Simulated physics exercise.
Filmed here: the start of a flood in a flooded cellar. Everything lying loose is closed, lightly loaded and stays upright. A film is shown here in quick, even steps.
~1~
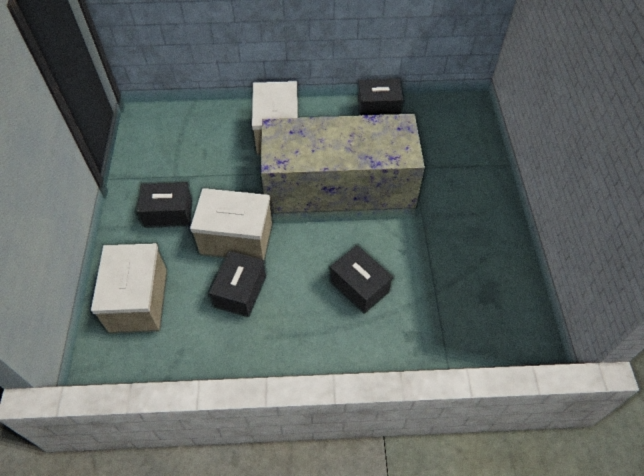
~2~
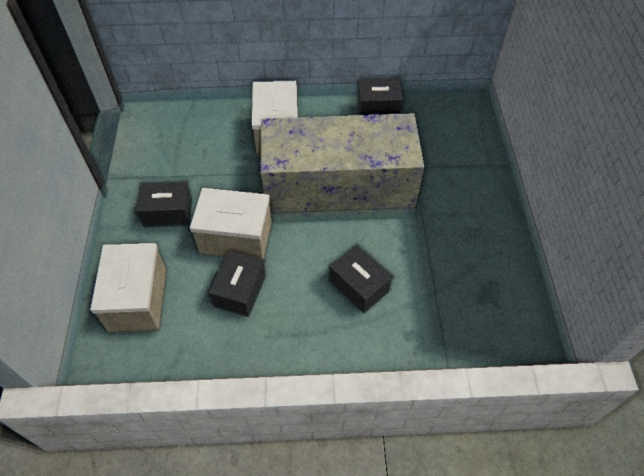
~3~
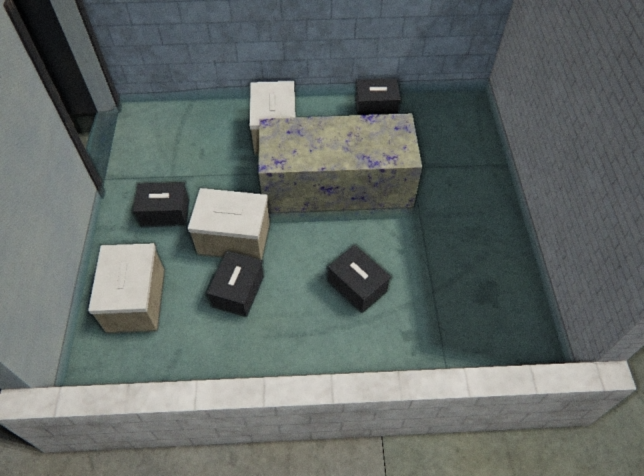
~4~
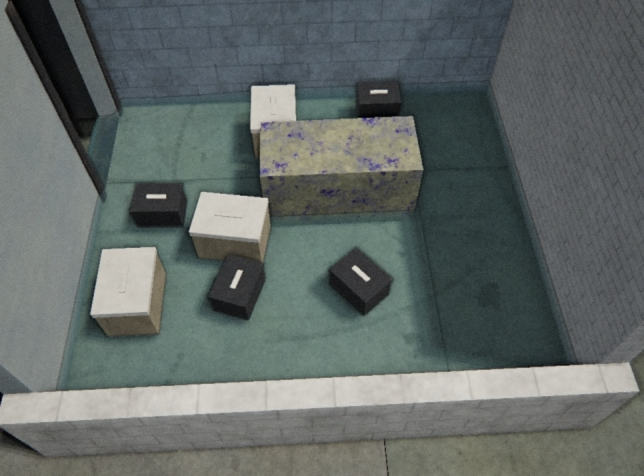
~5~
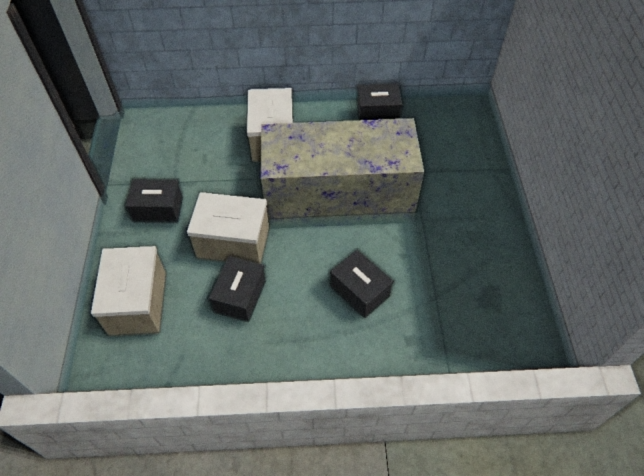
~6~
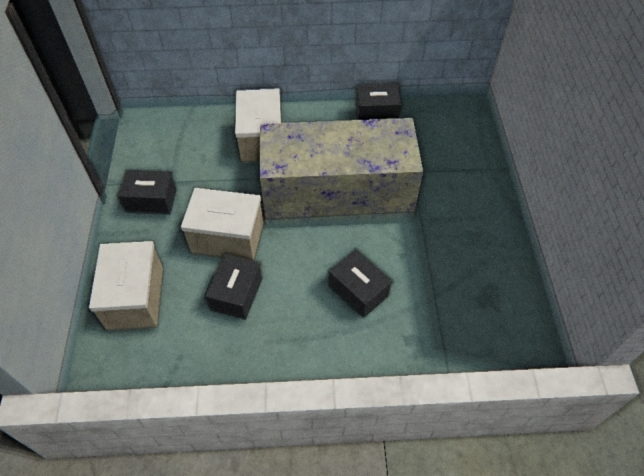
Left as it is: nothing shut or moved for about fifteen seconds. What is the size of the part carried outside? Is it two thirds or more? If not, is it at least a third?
The amount is two thirds and upward.
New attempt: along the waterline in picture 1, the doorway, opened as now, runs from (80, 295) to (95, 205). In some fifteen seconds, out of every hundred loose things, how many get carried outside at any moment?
I'd put it near 70 per cent.
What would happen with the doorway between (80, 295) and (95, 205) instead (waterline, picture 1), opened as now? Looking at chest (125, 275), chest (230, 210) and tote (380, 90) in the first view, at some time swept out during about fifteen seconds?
In turn: Out, washed out, inside.
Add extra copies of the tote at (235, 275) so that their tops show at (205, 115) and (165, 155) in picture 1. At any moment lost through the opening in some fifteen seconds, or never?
Exits, exits.
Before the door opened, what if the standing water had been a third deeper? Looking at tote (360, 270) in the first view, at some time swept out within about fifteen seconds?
Status of the object: Retained.
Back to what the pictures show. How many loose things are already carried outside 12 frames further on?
That gives 1.
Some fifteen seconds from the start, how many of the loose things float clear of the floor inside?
My count is 1.
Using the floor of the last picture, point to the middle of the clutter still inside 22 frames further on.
The average sits close to (187, 185).
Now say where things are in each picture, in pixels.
A tote at (163, 197), afloat; a chest at (275, 103) floats; 0 of 7 have shifted, in the first picture.
A tote at (162, 196) floats; a chest at (275, 102), afloat; 0 of 7 have shifted, in the second picture.
A tote at (159, 196) floats; a chest at (272, 103) floats; 0 of 7 have shifted, in the third picture.
A tote at (157, 197) floats, close to its start; a chest at (273, 106) floats; 1 of 7 have shifted, in the fourth picture.
A tote at (152, 193), afloat, close to its start; a chest at (270, 110), afloat, close to its start; 1 of 7 have shifted, in the fifth picture.
A tote at (145, 184), afloat, close to its start; a chest at (258, 110) floats, close to its start; 4 of 7 have shifted, in the sixth picture.
A moment on, 0 of 7 are out; 7 afloat.
Next, 1 of 7 are out; 6 afloat.
Later, 3 of 7 are out; 4 afloat.
In the end, 6 of 7 are out; 1 afloat.
